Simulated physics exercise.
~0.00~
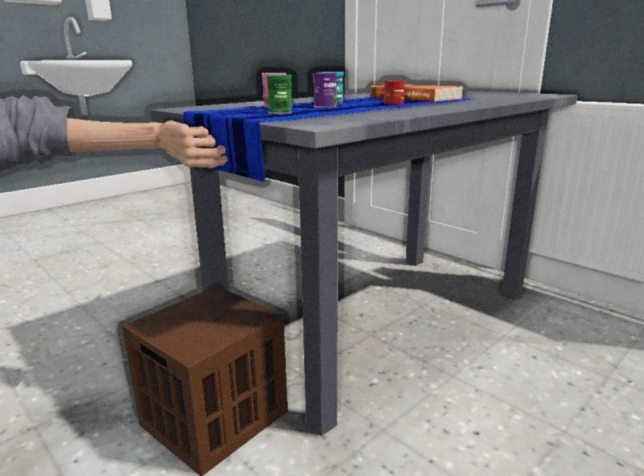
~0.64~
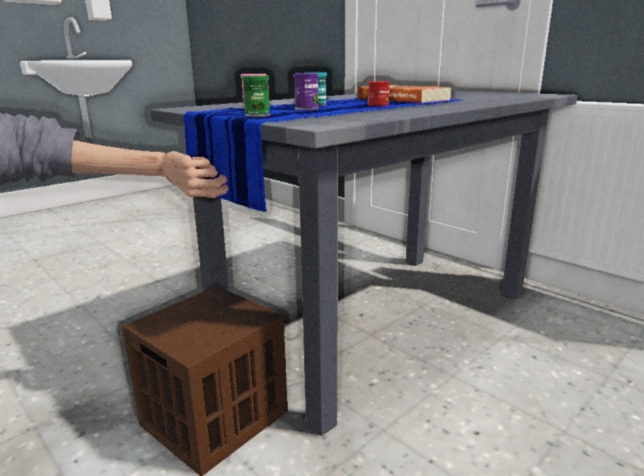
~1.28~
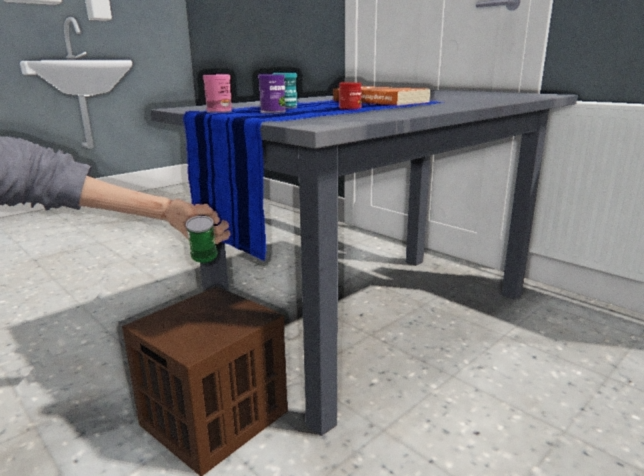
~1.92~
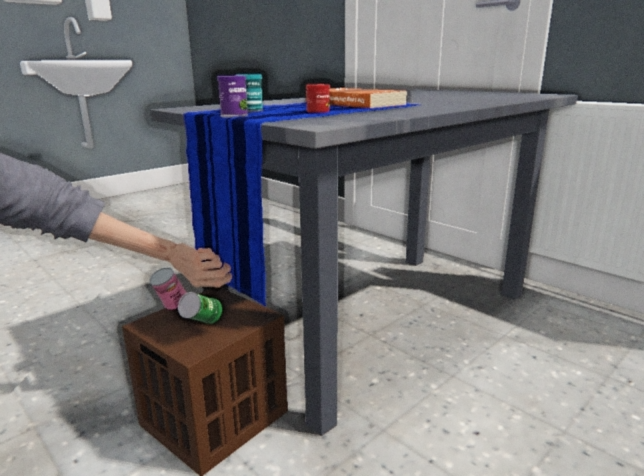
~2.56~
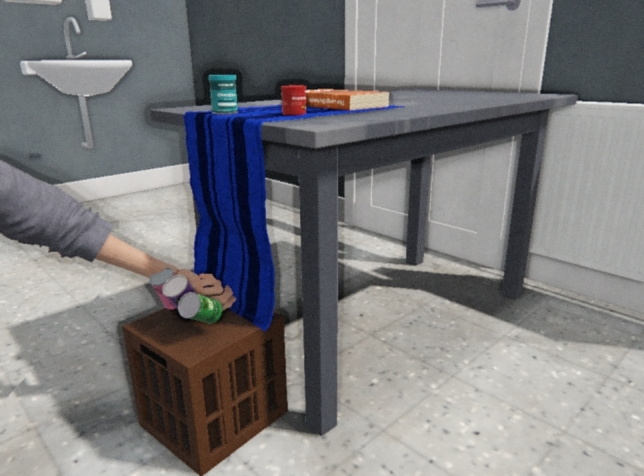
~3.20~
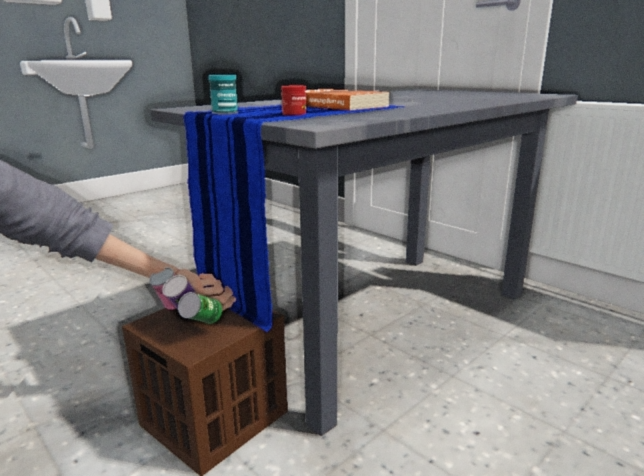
The footage shows a hand slowly pulling a blue tablecloth down over a table's edge, carrying the cans on it along until the green, pink and purple ones drop off. The hem ends held at the brown crate, with the turquoise can still upright near the edge.
